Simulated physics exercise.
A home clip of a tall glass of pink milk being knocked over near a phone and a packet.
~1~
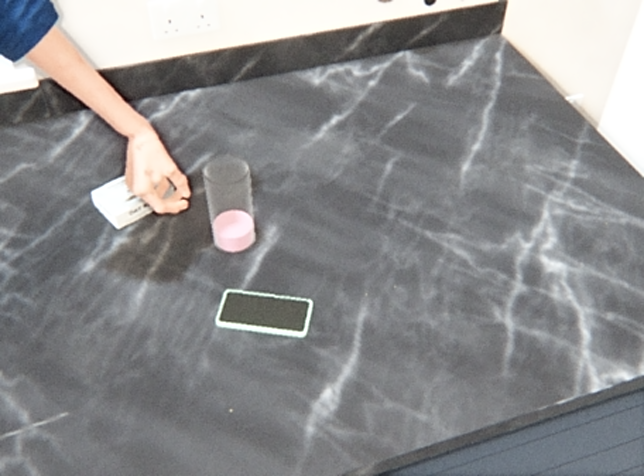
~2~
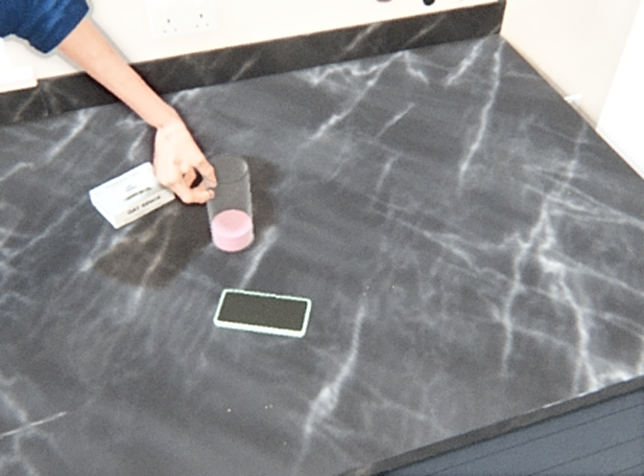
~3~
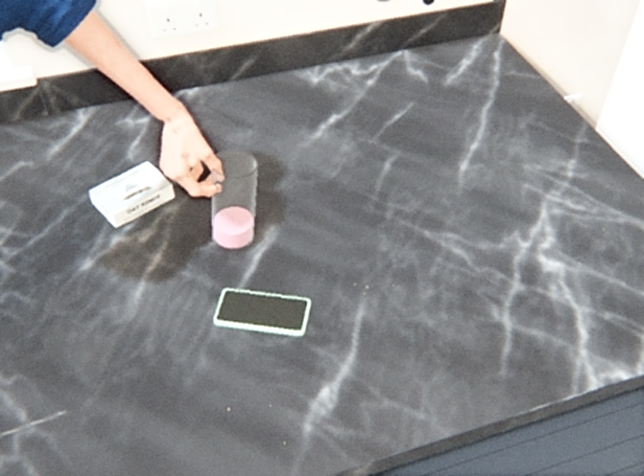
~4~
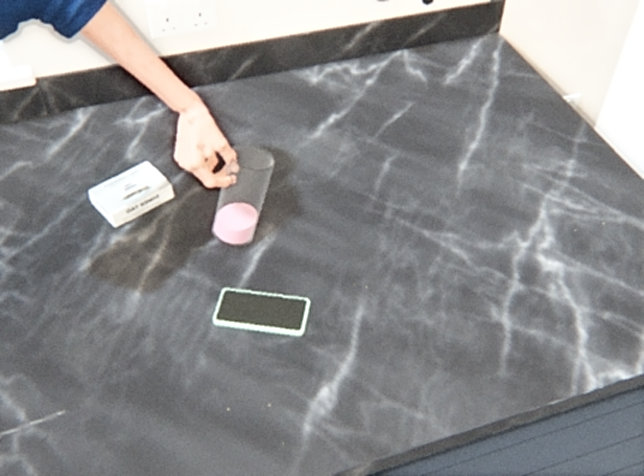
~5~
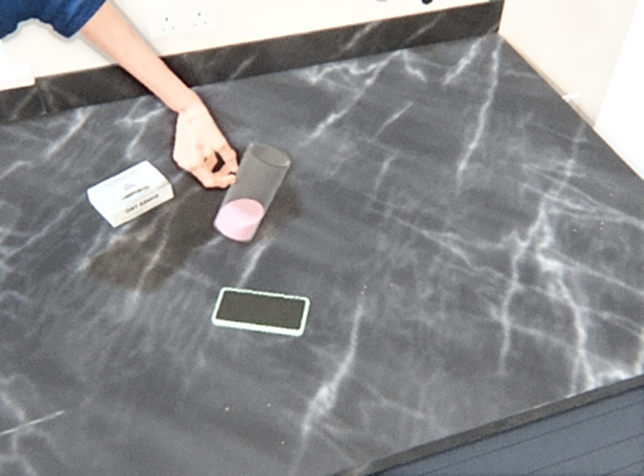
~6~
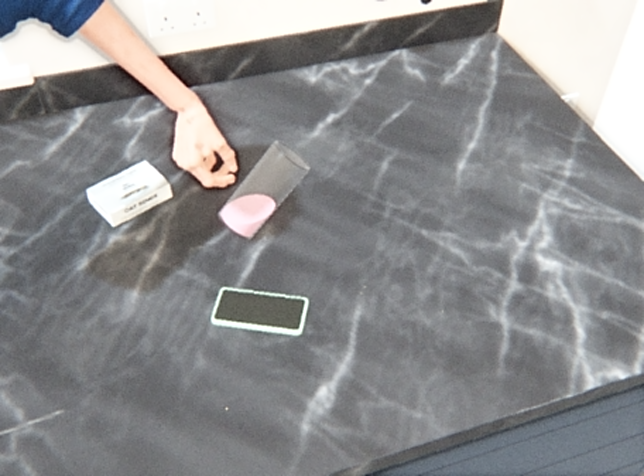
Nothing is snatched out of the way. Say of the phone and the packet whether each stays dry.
The phone escapes; the packet escapes.
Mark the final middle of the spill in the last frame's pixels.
At about (430, 166).
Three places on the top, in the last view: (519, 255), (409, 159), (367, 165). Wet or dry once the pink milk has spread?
First untouched, second reached, third soaked.
A moment on, the puddle covers about as much as a plate; the phone is untouched; the packet is untouched.
Further on, the puddle covers about as much as a tray; the phone is untouched; the packet is untouched.
When it is over, the puddle covers about as much as a tray; the phone is untouched; the packet is untouched.
